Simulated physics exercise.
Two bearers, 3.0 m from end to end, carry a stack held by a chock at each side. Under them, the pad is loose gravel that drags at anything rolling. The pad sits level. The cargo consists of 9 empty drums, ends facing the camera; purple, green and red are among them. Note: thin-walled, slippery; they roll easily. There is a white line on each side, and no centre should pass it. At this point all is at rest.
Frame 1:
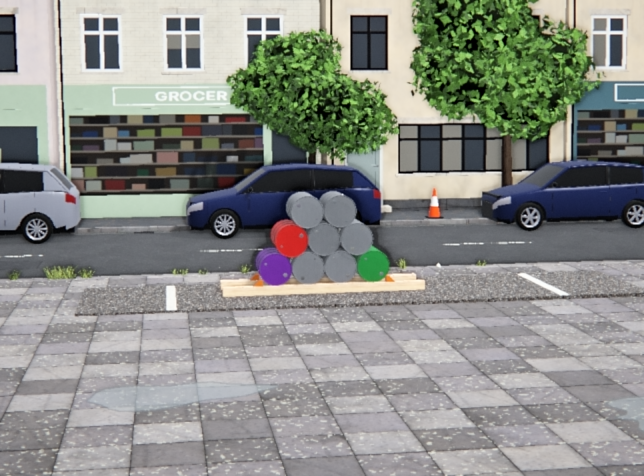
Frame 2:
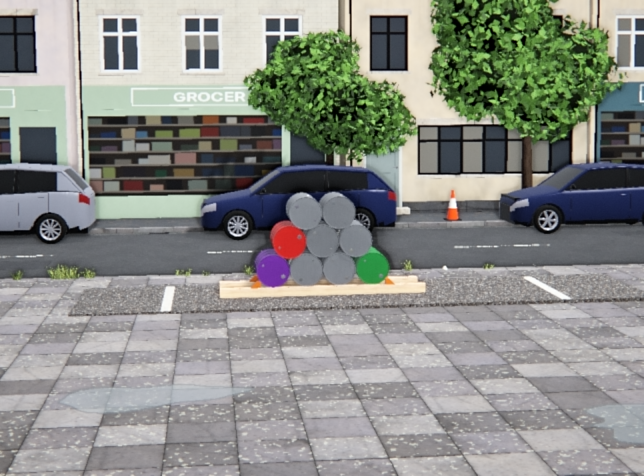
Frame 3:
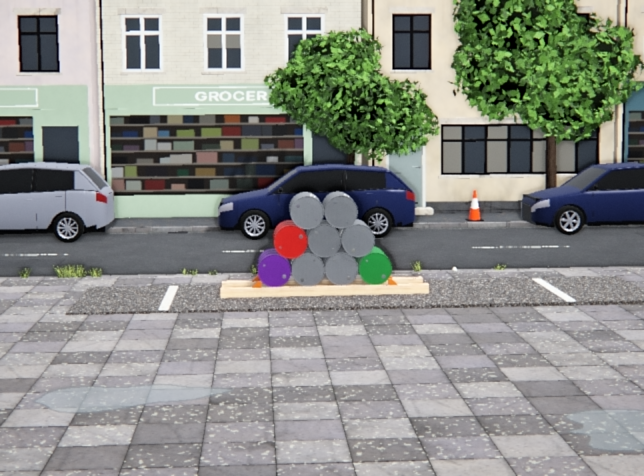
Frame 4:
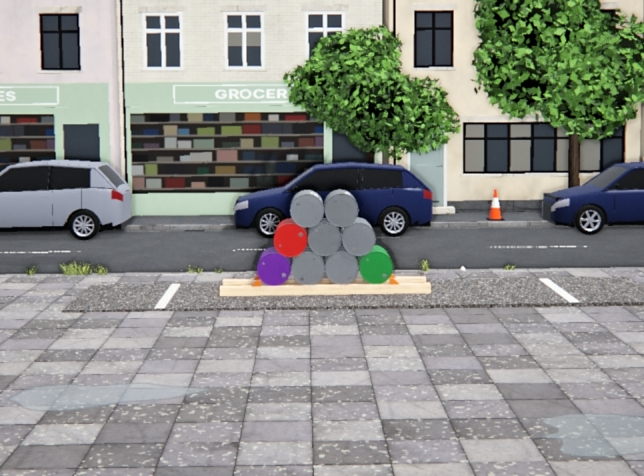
At the start, grey, red, purple and green drums sit stacked in three rows on pale timber in a paved area, with parked cars and a grocery shop behind. The view shifts gradually, sliding the street background to the right, while the stack itself stays still through the end.
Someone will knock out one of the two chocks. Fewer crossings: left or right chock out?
My guess is the right one is safer to pull.
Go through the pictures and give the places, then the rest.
Purple (276, 270), green (374, 266), red (292, 241); the pad is level; 4 of the 9 form the bottom row; all still, in the first frame.
Purple (273, 271), green (373, 269), red (290, 242); all still, in the second frame.
Purple (274, 271), green (376, 269), red (291, 242); both chocks in; lines at (171, 299) and (545, 285); at rest, in the third frame.
Purple (274, 270), green (376, 268), red (291, 240); nothing moves, in the fourth frame.
If it is the left, after 2.7 s, purple is past the left line; green is on the bearers, 75 cm from the bearers' right end; red is on the bearers, 55 cm from the bearers' left end, rolling left; 1 past a line.
If it is the left, in the end, purple is past the left line; green is on the bearers, 75 cm from the bearers' right end; red is past the left line; 3 past a line.
If it is the right, after 3.1 s, purple is on the bearers, 75 cm from the bearers' left end; green is off the bearers, 80 cm short of the right line, rolling right; red is up on others, 100 cm from the bearers' left end, rolling left; 0 past a line.
If it is the right, in the end, purple is on the bearers, 75 cm from the bearers' left end; green is off the bearers, 55 cm short of the right line; red is up on others, 100 cm from the bearers' left end; 0 past a line.
